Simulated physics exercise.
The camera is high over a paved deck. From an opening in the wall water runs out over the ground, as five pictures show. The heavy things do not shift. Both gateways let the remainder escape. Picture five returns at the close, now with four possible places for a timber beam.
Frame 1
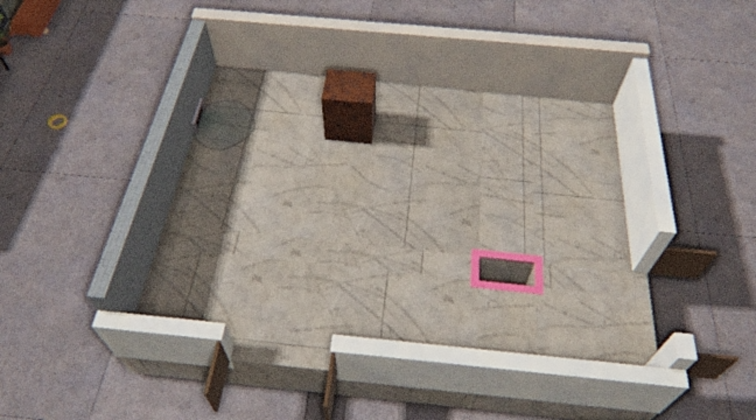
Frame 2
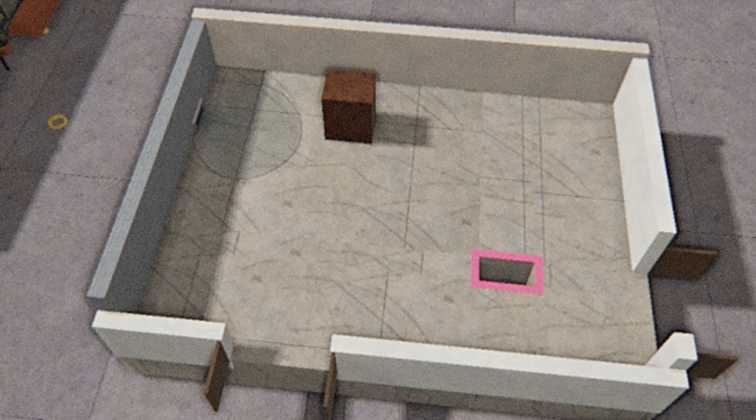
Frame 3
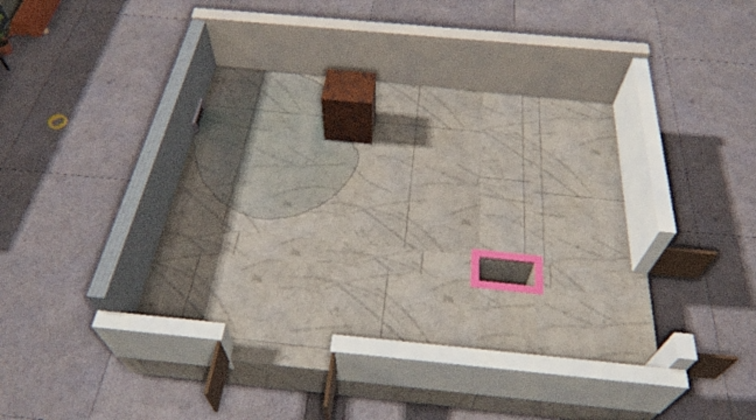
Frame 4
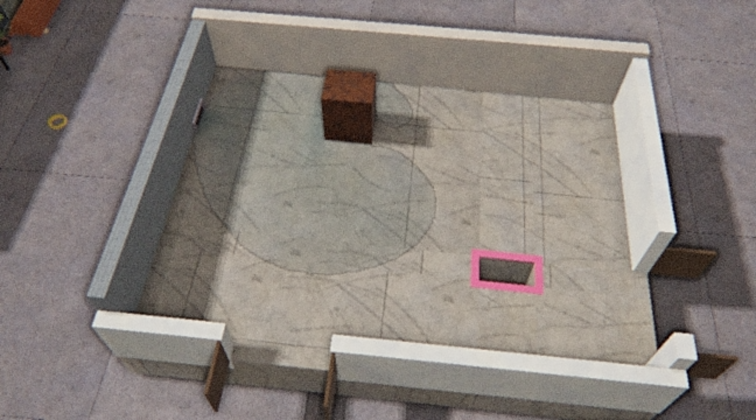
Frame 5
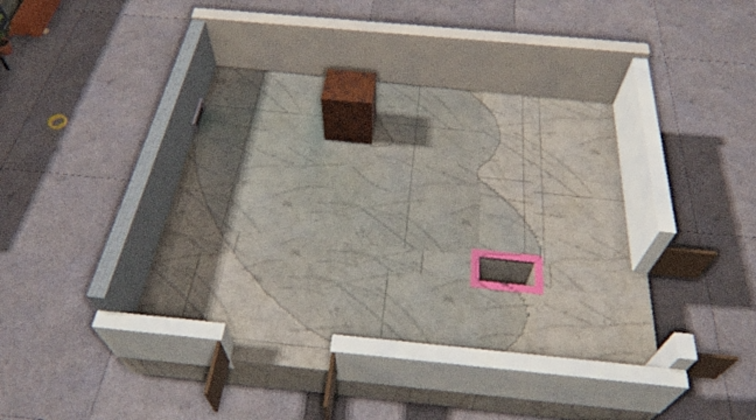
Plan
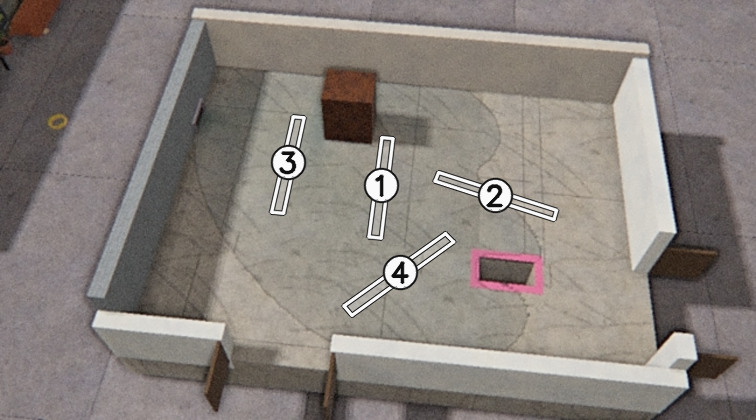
Water spreads in a thin, faintly darker sheet across the pale, scratched floor of a roofless walled enclosure on a grey paved deck, seen from high above by a still camera. A brown block stands near the back wall, a pink-rimmed gully lies right of centre, and brown gates hang open at the front and right. Starting by the left wall, the rounded sheet widens past the block and reaches the gully, which takes in water.
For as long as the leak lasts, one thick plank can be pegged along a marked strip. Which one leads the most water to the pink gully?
The answer is position 2.
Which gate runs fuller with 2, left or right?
The right one.
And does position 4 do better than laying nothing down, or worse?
Position 4 is worse.
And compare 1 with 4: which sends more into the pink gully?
That is position 4.
In white, 1 from (375, 237) to (387, 138); 2 from (436, 176) to (555, 214); 3 from (277, 212) to (298, 117); 4 from (347, 310) to (449, 237).
With 1, about 4 % of the stream goes into the pink gully, about 96 % out by the gates.
With 2, about 21 % of the stream goes into the pink gully, about 79 % out by the gates.
With 3, about 6 % of the stream goes into the pink gully, about 94 % out by the gates.
With 4, about 10 % of the stream goes into the pink gully, about 90 % out by the gates.
